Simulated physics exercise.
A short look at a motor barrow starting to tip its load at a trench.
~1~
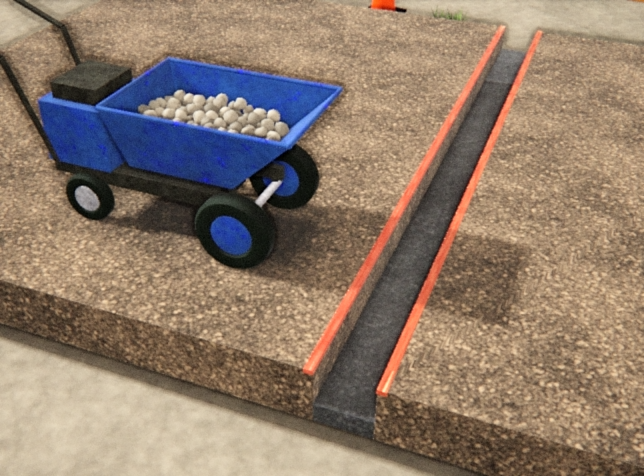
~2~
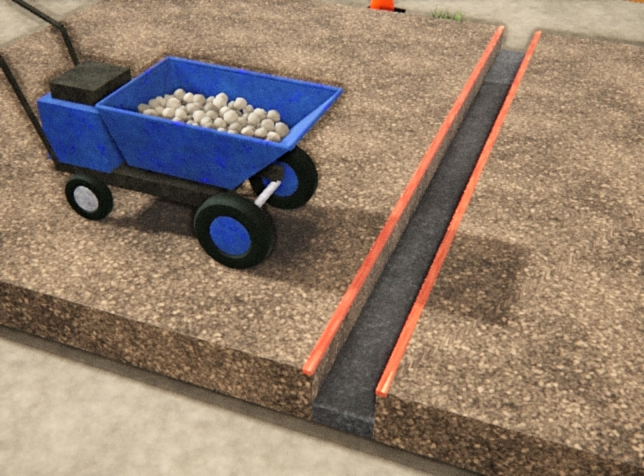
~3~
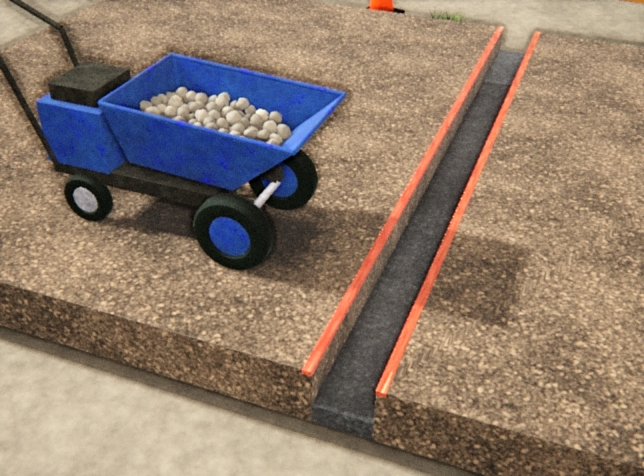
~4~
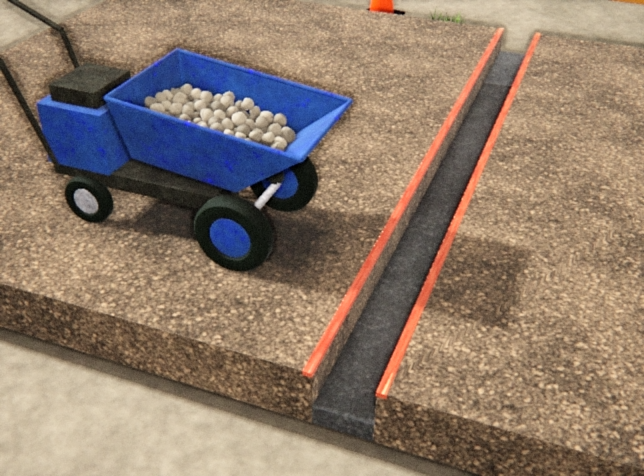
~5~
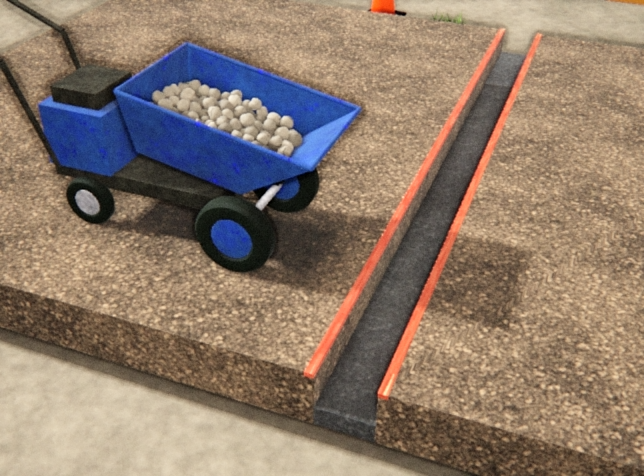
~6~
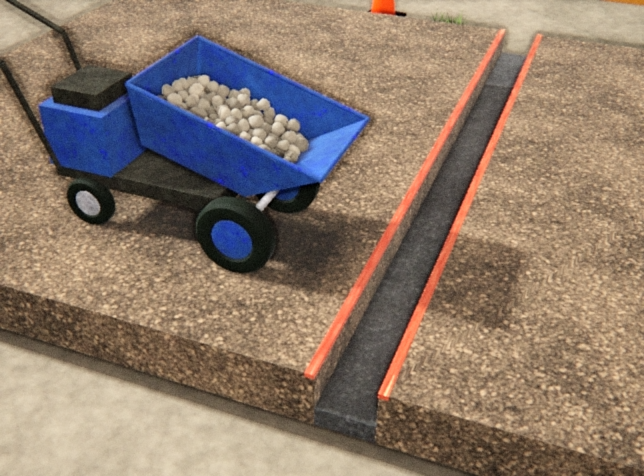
On a slab of brown gravelly ground, a blue motor barrow loaded with pale round pebbles stands to the left of a narrow, orange-edged trench, its skip level. The skip starts to tilt slowly toward the right, its back end rising, and ends clearly tipped with the pebbles still inside.
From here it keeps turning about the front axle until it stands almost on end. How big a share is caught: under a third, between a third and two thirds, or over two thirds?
The trench takes over two thirds.
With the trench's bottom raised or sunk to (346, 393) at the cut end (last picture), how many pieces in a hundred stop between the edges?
Some 50 per cent.
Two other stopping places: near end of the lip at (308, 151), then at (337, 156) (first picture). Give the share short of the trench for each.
First some 0, then 0 per cent.
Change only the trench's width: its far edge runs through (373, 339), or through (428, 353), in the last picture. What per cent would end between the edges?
First some 40, then 90 per cent.
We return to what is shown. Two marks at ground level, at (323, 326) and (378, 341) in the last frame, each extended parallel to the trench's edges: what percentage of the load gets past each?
The first gives 80 %, the second 30 %.
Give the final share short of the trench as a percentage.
Some 0 per cent.
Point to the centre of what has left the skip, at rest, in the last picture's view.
At about (403, 288).
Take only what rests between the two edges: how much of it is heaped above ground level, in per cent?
Some 10 per cent.
Soon after the last picture, skip tipped steeply; all in the skip.
A little later, skip tipped right over; about two thirds in the skip; a stray few short of the trench; about a third in or heaped over the trench.
Later still, skip tipped right over; about a quarter in the skip; most in or heaped over the trench; a stray few beyond it.
At rest, skip tipped right over; about a quarter in the skip; most in or heaped over the trench; a stray few beyond it.
